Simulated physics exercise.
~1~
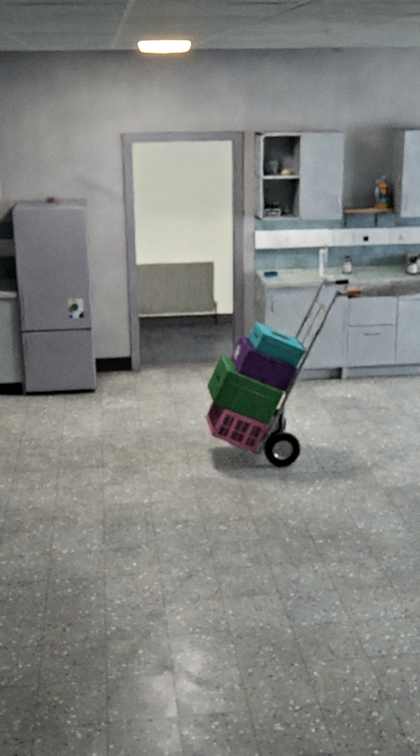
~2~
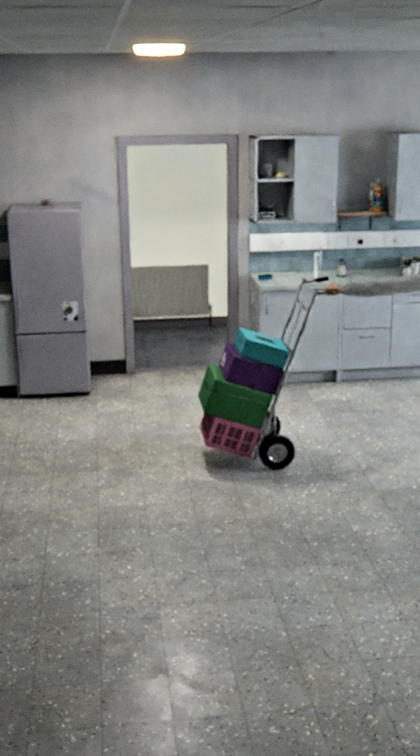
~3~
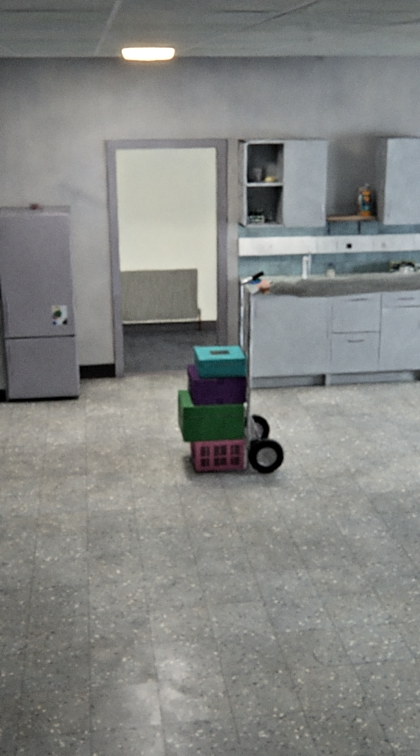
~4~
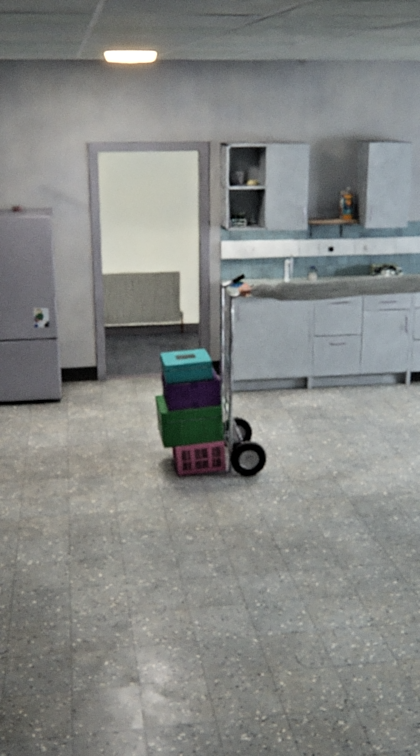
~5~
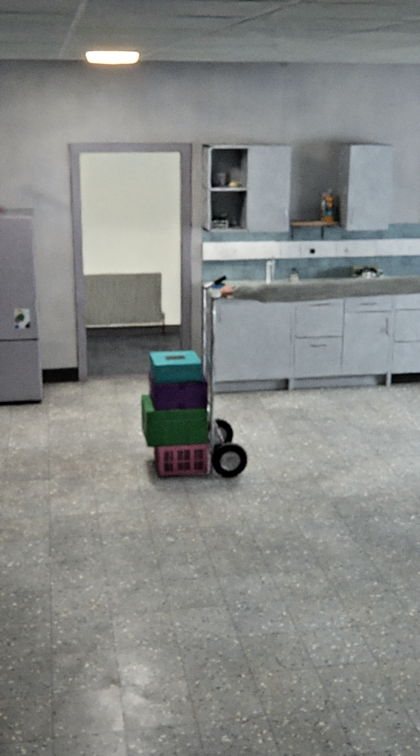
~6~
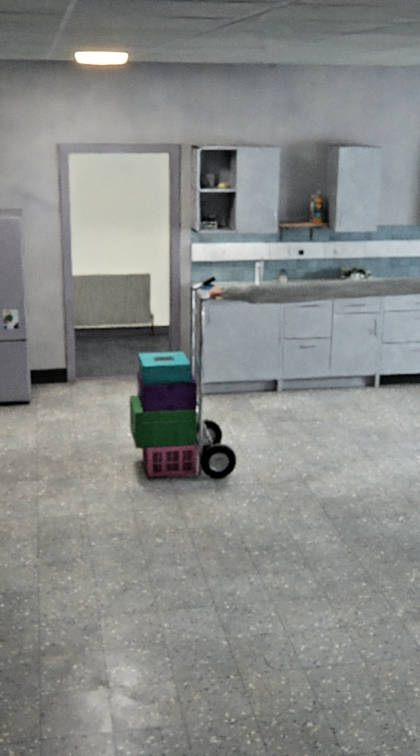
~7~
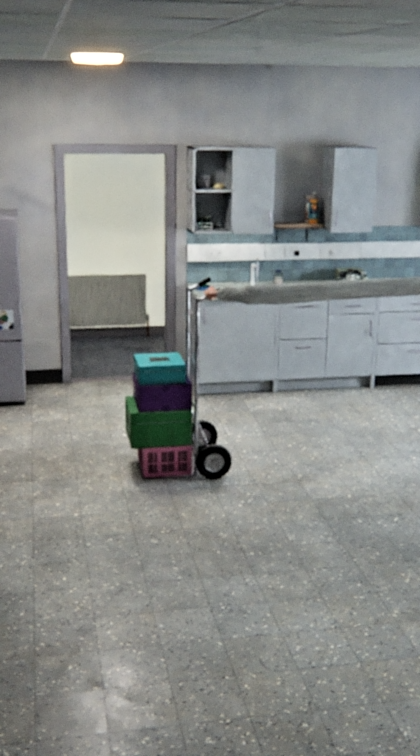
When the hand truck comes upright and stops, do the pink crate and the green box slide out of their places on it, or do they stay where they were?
They both stay where they were on the truck, with the pink crate at the bottom and the green box resting on top of it.
